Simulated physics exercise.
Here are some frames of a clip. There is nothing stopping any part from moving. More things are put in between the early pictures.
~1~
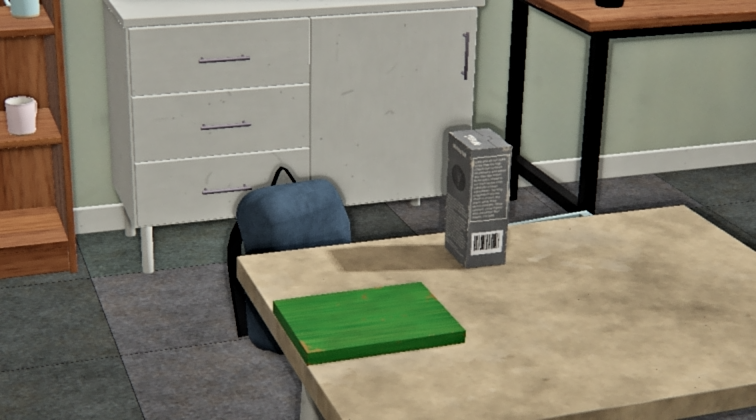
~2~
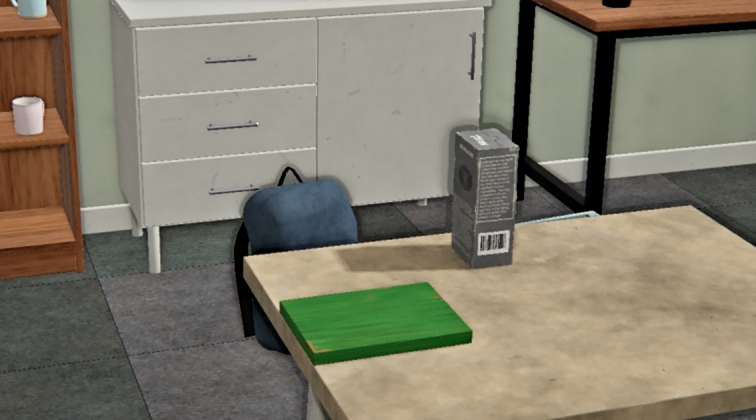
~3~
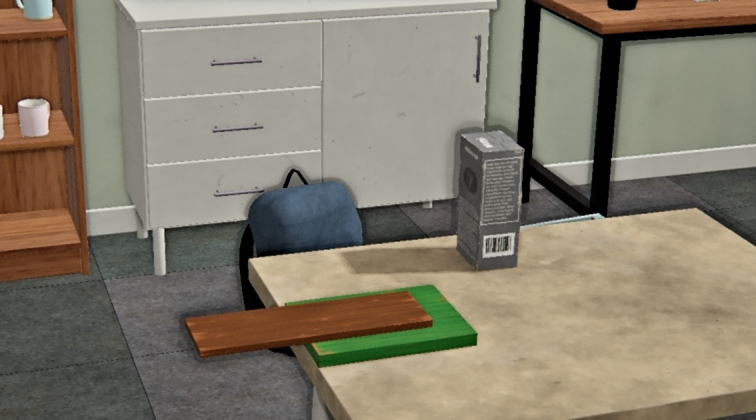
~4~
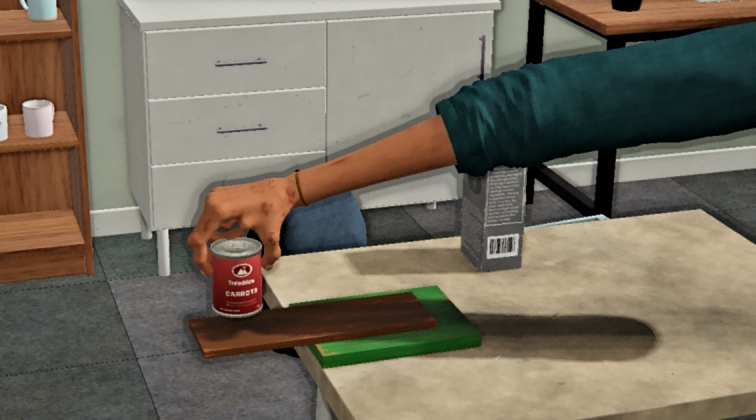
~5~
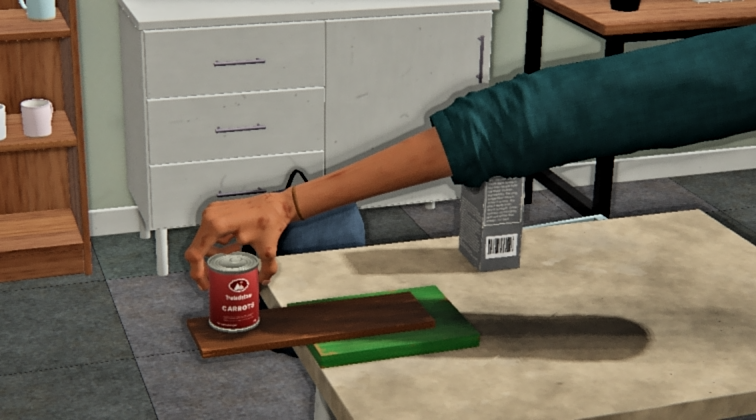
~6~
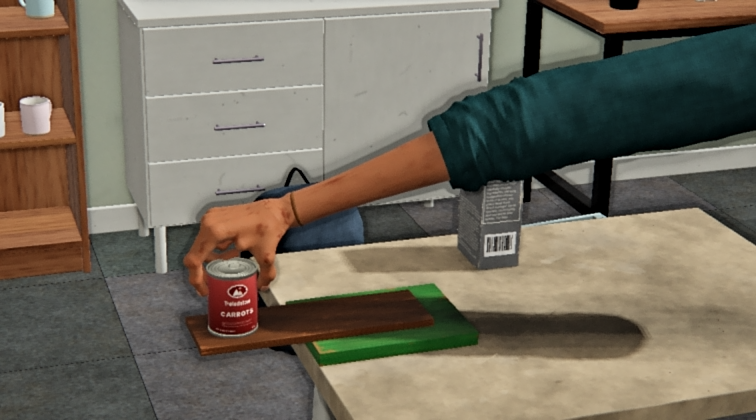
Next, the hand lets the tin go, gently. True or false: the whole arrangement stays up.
False, it comes down.
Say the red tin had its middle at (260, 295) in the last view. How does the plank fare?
It falls.
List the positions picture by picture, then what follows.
In the first frame, the last thing is not in view yet.
In the second frame, the last thing is not in view yet; grey carton (484, 198).
In the third frame, the last thing is not in view yet; green slab (379, 324).
In the fourth frame, on its way; red tin (237, 277); brown plank (313, 324).
In the fifth frame, on its way; red tin (234, 292); grey carton (492, 202).
In the sixth frame, set down, still held; red tin (232, 298); green slab (380, 323).
Then, 0.40 s after the last picture, red tin now down on the floor or falling; brown plank tipped 63° from how it was.
Then, 0.50 s after the last picture, brown plank now down on the floor or falling.
Then, 0.70 s after the last picture, things are still on the move.
Then, 0.80 s after the last picture, as before.
By the end, down on the floor or falling, brown plank and red tin; the other 2 in place. The plank comes down.
